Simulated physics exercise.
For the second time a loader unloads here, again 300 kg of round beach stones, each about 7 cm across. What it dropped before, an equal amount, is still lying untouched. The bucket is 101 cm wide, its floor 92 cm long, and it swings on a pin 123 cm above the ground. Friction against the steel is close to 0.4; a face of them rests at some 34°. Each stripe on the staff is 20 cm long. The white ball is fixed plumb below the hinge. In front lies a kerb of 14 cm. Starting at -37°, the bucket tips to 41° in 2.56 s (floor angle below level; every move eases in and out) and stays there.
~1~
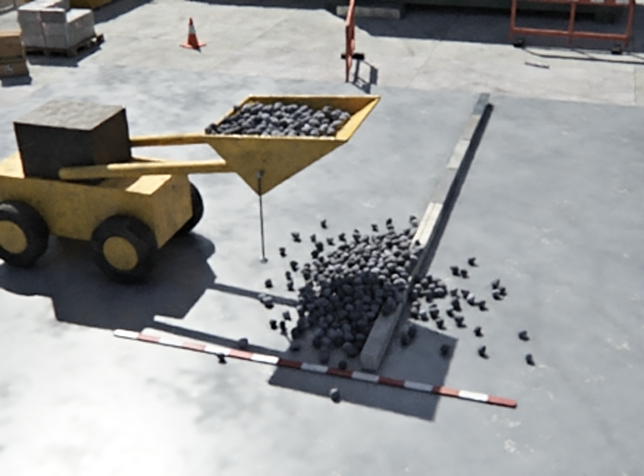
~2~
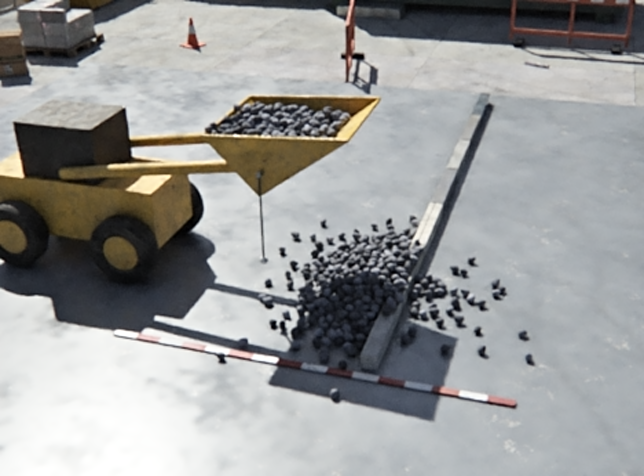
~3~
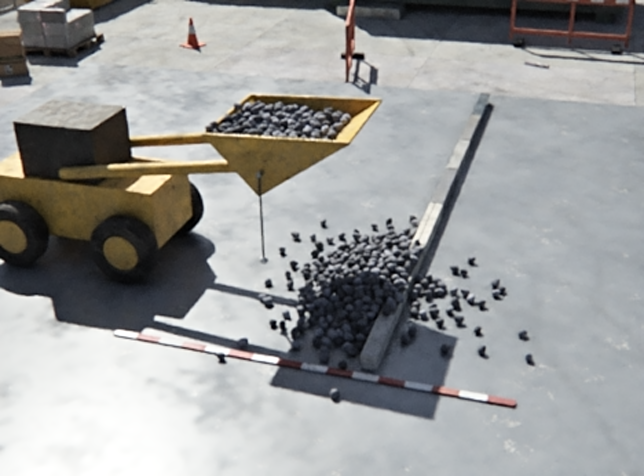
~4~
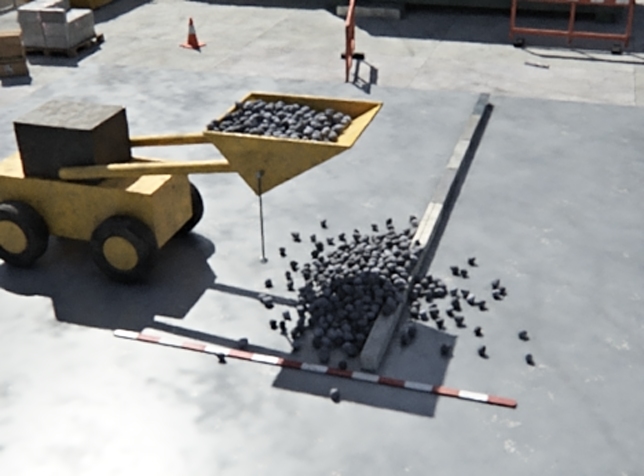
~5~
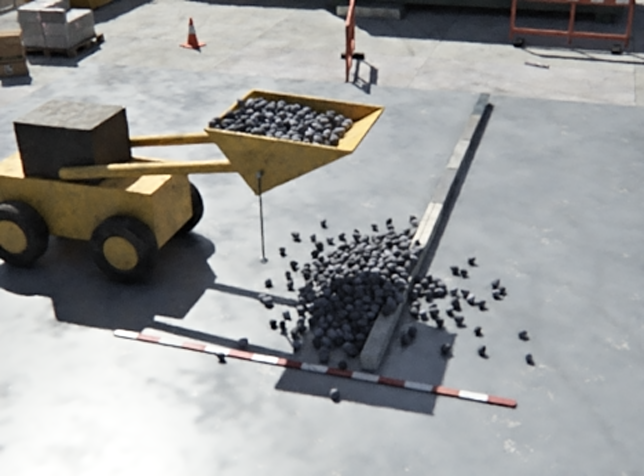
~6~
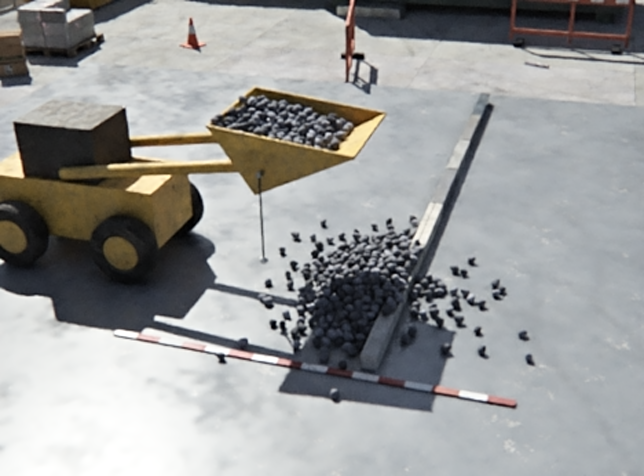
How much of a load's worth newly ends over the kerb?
About 44 per cent.
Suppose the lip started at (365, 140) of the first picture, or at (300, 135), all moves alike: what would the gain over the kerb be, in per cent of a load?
Near 70 per cent from the first place, 0 from the second.
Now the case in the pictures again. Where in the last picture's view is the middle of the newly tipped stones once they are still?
Near (392, 280).
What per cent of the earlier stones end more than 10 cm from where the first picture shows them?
About 15 per cent.
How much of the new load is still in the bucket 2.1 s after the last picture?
Roughly 0 per cent is still inside.
Then, 1.3 s after the last picture the floor is at 29°; in per cent of one load, 81 in the bucket, 112 on this side of the kerb, 7 over the kerb; the foremost stones are at (498, 316).
Then, 2.1 s after the last picture the floor is at 41°; in per cent of one load, 1 in the bucket, 161 on this side of the kerb, 38 over the kerb; the foremost stones are at (508, 307).
Then, 2.4 s after the last picture the floor is at 41°; in per cent of one load, 0 in the bucket, 151 on this side of the kerb, 49 over the kerb; the foremost stones are at (537, 312).
Then, 5.0 s after the last picture the floor is at 41°; in per cent of one load, 0 in the bucket, 149 on this side of the kerb, 51 over the kerb; the foremost stones are at (556, 327). Net gain over the kerb, 44.
